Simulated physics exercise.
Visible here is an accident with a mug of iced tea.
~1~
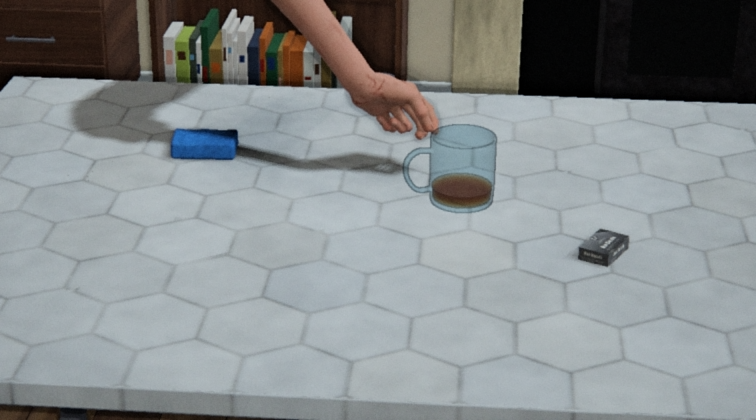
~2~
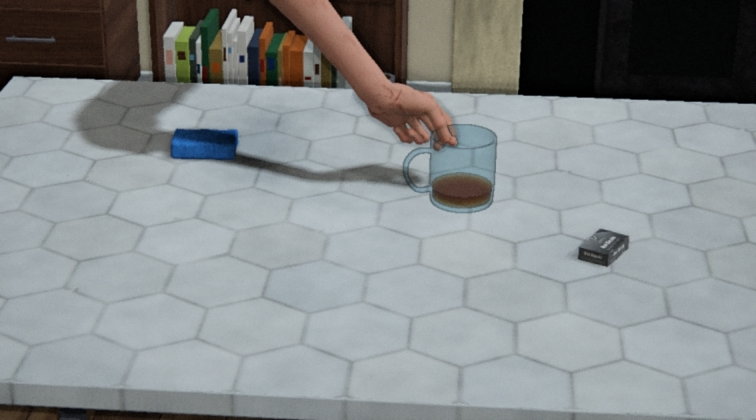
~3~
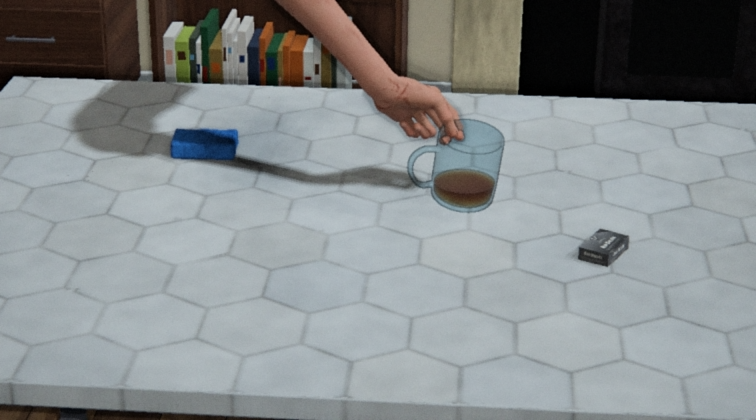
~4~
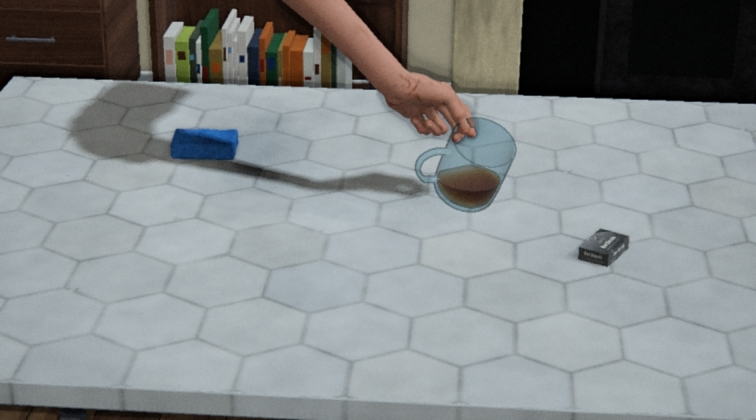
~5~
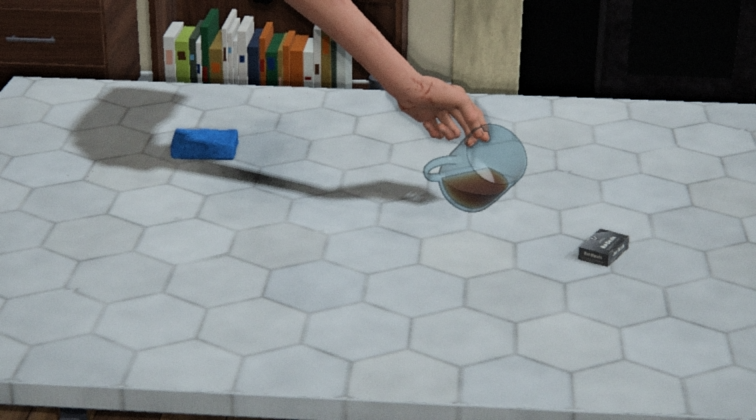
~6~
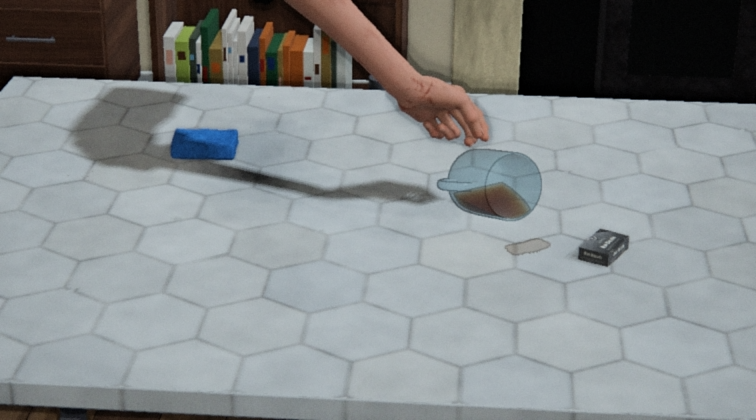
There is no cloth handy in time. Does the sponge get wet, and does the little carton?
The sponge is missed by the spill, and as for the little carton, it is caught by the spill.
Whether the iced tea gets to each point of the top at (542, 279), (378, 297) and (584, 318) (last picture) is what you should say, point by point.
First spot touched, second spot missed, last spot touched.
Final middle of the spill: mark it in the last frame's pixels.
At about (611, 314).
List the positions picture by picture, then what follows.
It stands upright; mug (462, 167) about a quarter full; sponge (204, 135); little carton (604, 241), in the first picture.
Fingers against its side; mug about a quarter full, surface at (462, 185), in the second picture.
Fingers against its side; mug (467, 164) about a quarter full; little carton (604, 241), in the third picture.
Fingers against its side; mug (475, 164) tipped 30°; sponge (204, 135), in the fourth picture.
Fingers against its side; mug (482, 168) tipped 45°, in the fifth picture.
It is falling; mug (495, 184) tipped 75°; sponge (204, 135); little carton (604, 241), in the sixth picture.
A moment on, the puddle covers about as much as a plate; the sponge is untouched; the little carton is reached.
When it is over, the puddle covers about as much as a plate; the sponge is untouched; the little carton is reached.
